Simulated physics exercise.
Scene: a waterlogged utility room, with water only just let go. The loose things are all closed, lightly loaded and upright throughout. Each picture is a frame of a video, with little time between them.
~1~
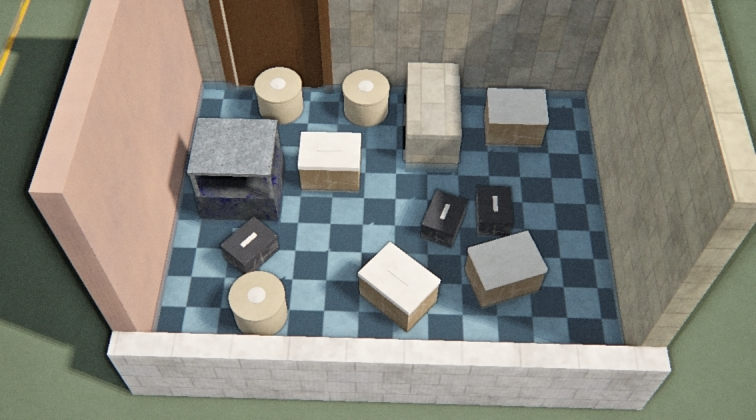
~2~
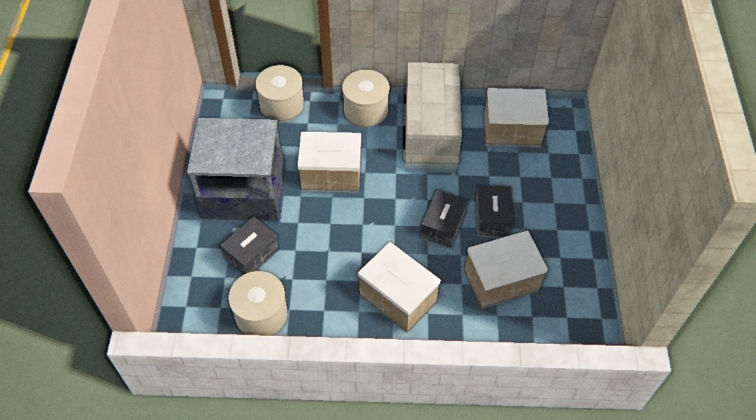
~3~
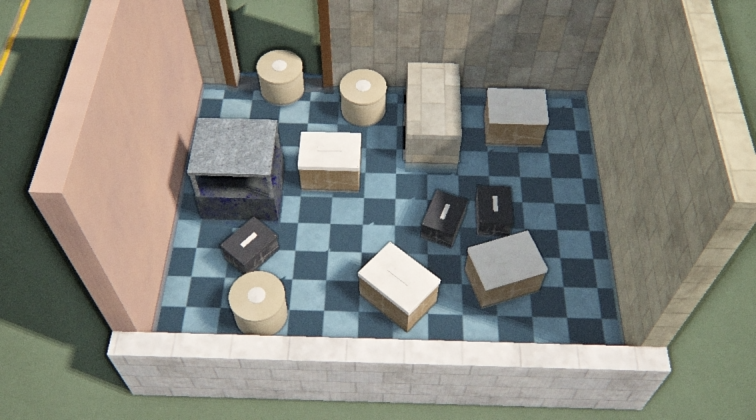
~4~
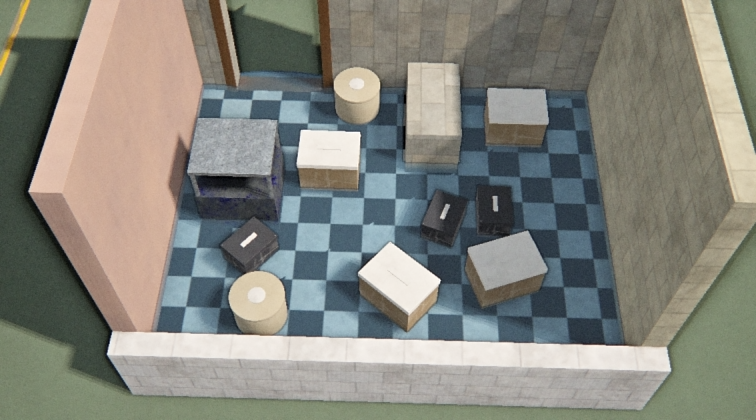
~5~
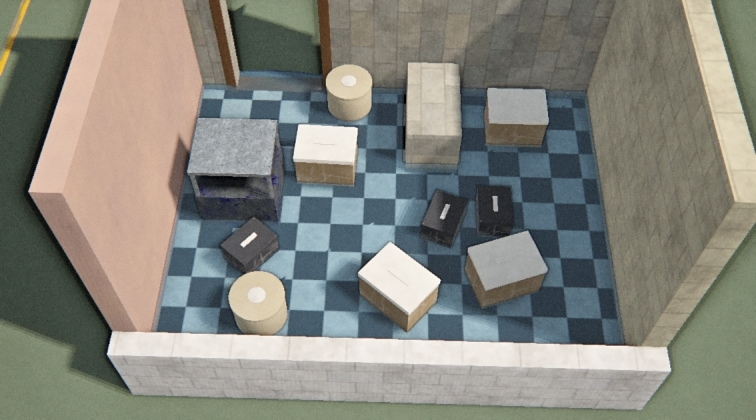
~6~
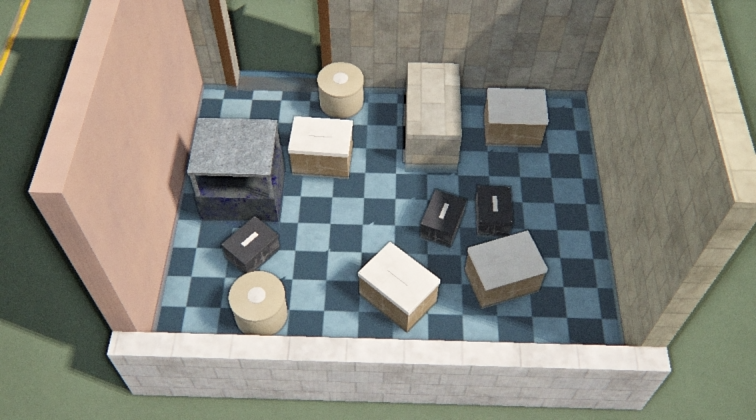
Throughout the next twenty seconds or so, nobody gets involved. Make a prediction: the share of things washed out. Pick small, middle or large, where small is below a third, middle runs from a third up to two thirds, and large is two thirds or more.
Middle.
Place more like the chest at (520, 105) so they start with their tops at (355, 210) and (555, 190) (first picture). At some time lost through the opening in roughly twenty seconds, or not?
Exits, remains.
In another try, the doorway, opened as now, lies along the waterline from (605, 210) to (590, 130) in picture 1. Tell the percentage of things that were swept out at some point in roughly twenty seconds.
About 60 percent.
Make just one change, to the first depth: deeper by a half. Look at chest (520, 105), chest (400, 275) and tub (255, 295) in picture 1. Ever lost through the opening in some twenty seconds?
Log - object 1: Still there; object 2: Lost; object 3: Still there.
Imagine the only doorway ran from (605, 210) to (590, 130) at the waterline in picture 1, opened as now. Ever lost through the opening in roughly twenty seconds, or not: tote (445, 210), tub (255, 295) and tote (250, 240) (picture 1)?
Each in turn: Exits, never leaves, never leaves.
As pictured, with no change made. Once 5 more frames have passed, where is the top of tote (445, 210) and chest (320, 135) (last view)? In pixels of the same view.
Around (411, 198) and (270, 75).
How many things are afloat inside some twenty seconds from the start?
4.
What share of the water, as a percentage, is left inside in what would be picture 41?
54 %.
A moment on, 2 of 10 are out; 8 afloat.
Next, 3 of 10 are out; 7 afloat.
Later, 5 of 10 are out; 5 afloat.
In the end, 6 of 10 are out; 4 afloat.
